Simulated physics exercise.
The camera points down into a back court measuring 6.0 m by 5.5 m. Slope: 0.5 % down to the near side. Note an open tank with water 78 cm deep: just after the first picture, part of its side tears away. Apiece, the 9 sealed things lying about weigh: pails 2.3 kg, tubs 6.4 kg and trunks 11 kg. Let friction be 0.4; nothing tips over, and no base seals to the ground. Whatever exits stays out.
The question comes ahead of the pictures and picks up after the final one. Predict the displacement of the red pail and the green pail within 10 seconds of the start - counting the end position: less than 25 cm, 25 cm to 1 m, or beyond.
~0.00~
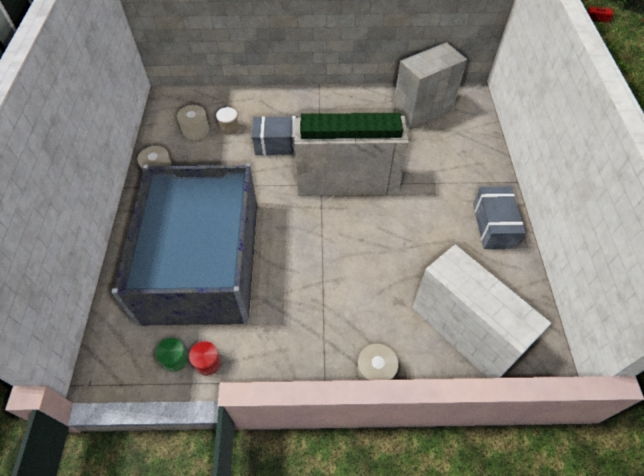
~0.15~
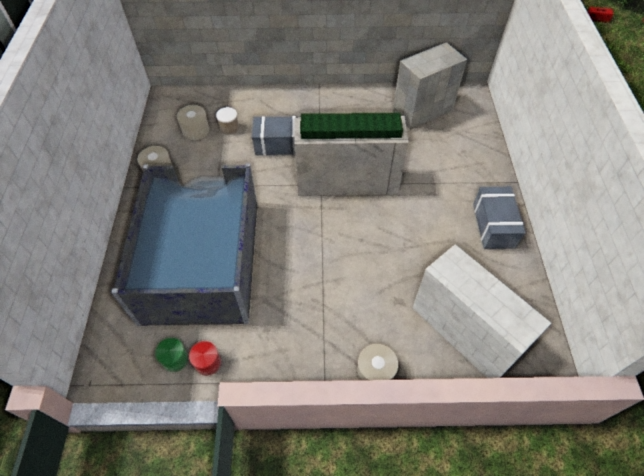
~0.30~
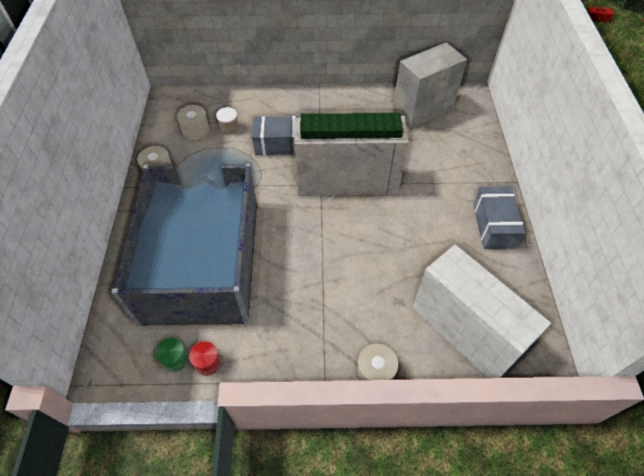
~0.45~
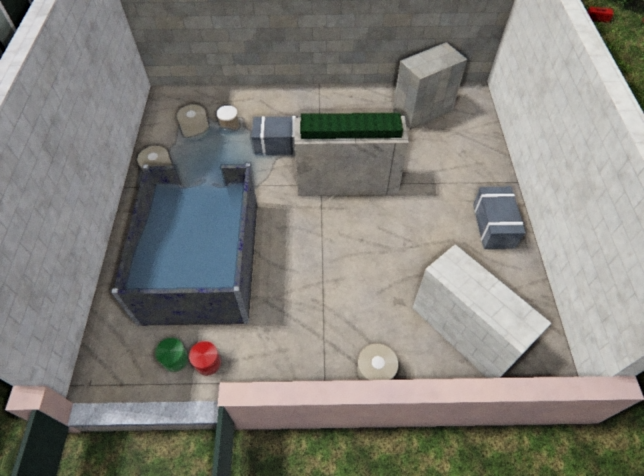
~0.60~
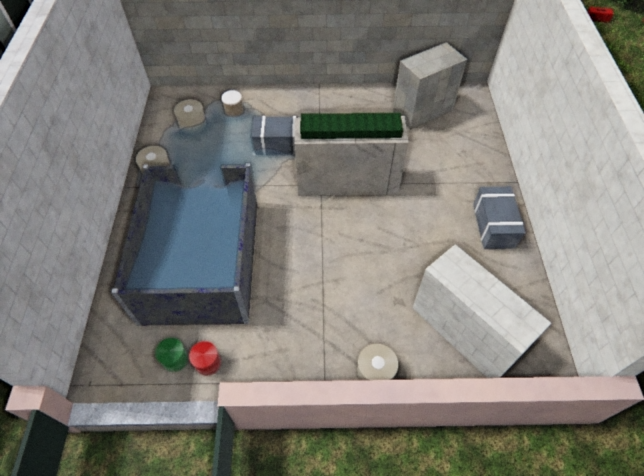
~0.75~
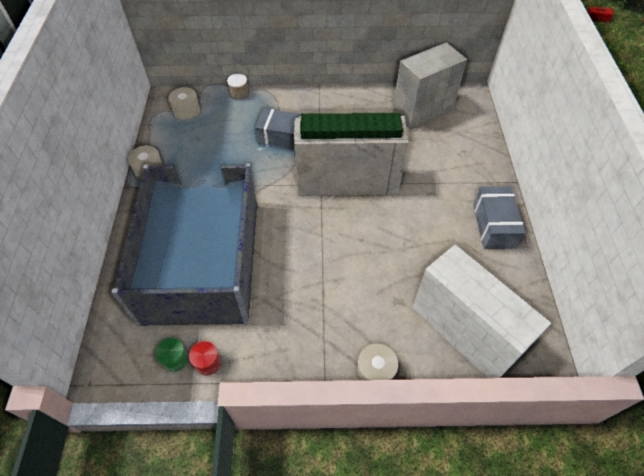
Red pail hardly moves, green pail hardly moves.
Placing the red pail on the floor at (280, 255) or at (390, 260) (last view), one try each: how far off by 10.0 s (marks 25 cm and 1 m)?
Order of tries: It keeps its spot; it scoots a modest distance.
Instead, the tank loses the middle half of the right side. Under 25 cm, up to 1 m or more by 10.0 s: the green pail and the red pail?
Green pail: Washed well away; red pail: Washed well away.
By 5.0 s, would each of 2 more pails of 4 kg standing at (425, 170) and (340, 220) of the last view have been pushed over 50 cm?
In the order asked: Clear of the mark; shy of the mark.
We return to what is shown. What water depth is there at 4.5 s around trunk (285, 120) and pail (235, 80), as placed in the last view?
Close to 17 and 15 centimetres.
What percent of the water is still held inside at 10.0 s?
Remaining: Approx. 94 per cent.
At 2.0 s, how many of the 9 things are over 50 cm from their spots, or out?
That would be 3.
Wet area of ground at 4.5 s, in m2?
I'd estimate close to 20 m2.
After 2.0 s the red pail is near (203, 354), 0.0 m from its start, aground; the green pail is near (169, 351), 0.0 m from its start, aground; 0 of 9 are out; 2 afloat.
After 4.5 s the red pail is near (203, 354), 0.0 m from its start, aground; the green pail is near (169, 351), 0.0 m from its start, aground; 0 of 9 are out; 5 afloat.
After 7.0 s the red pail is near (203, 354), 0.0 m from its start, aground; the green pail is near (169, 351), 0.0 m from its start, aground; 1 of 9 are out; 5 afloat.
After 10.0 s the red pail is near (203, 354), 0.0 m from its start, aground; the green pail is near (169, 351), 0.0 m from its start, aground; 1 of 9 are out; 5 afloat.
